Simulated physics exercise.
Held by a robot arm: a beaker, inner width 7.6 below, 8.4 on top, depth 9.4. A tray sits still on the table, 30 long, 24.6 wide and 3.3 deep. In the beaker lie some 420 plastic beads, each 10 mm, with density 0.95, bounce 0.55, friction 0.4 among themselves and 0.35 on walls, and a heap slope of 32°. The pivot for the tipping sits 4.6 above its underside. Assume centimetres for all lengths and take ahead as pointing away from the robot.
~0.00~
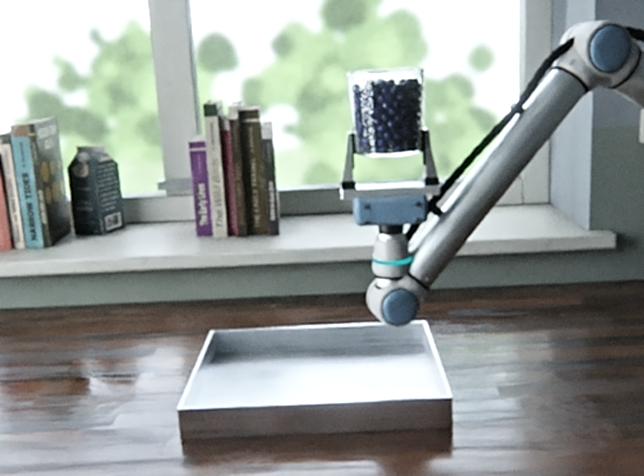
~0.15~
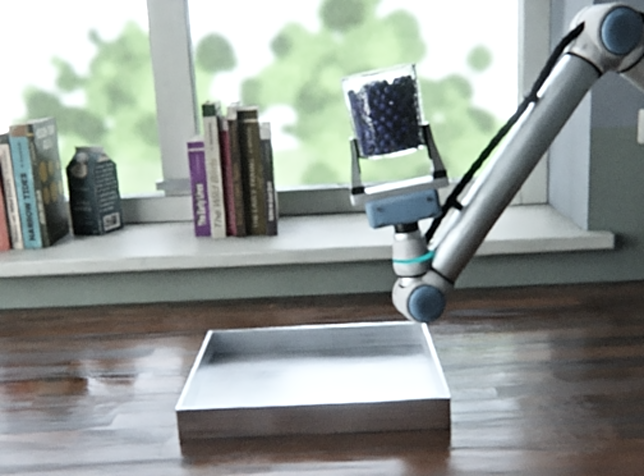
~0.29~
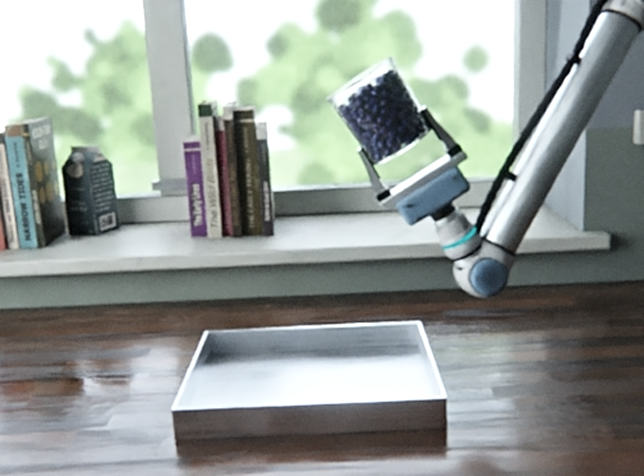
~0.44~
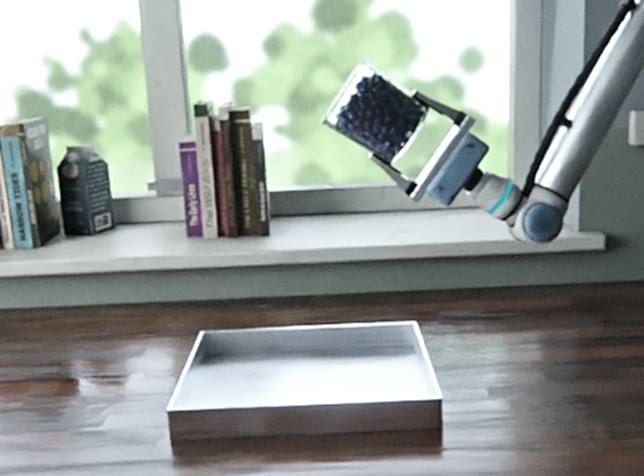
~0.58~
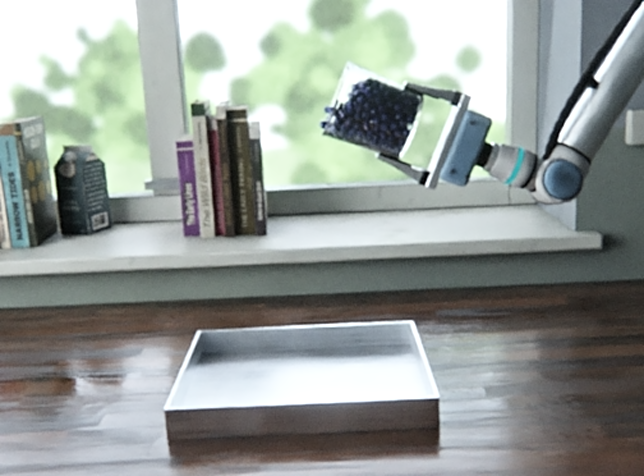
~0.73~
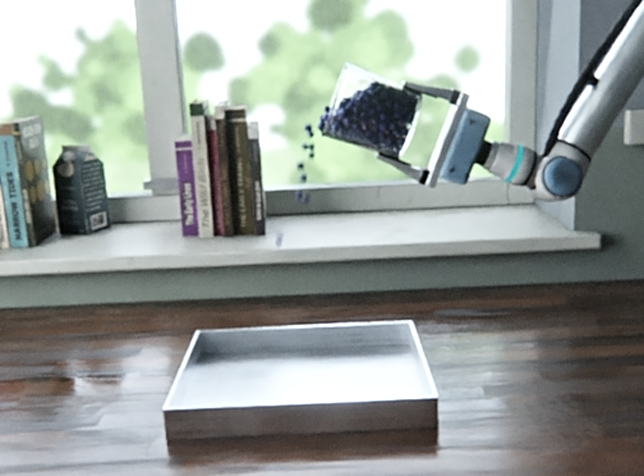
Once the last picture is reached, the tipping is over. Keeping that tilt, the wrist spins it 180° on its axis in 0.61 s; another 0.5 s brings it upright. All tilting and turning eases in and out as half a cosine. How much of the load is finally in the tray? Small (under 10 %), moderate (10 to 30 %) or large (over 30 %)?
Moderate.
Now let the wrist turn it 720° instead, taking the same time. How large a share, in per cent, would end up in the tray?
Then roughly 10 per cent.
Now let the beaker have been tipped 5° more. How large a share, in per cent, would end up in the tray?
Roughly 20 per cent then.
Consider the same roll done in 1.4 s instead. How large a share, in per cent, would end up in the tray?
You'd be looking at some 15 per cent.
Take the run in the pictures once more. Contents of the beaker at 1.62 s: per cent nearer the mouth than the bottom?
Mouth-half share: Approx. 40 in a hundred.
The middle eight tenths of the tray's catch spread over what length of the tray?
Spread length: Approx. 18 cm.
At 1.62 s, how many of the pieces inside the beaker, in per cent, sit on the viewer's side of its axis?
Roughly 55 per cent.
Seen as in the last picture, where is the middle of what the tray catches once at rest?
In the last view, around (258, 387).
By 1.17 s, tipped 68°, highest piece 38 above the table; 387 in the beaker, 13 in the tray, 19 in flight or on a rim.
By 1.62 s, tipped 28°, highest piece 38 above the table; 359 in the beaker, 47 in the tray, 1 on the table or floor, 12 in flight or on a rim.
By 2.04 s, upright, highest piece 39 above the table; 358 in the beaker, 56 in the tray, 3 on the table or floor, 2 in flight or on a rim.
By 2.74 s, upright, highest piece 39 above the table; 358 in the beaker, 58 in the tray, 3 on the table or floor.
Final count, 358 in the beaker, 58 in the tray, 3 on the table or floor. That is 14 % in the tray.
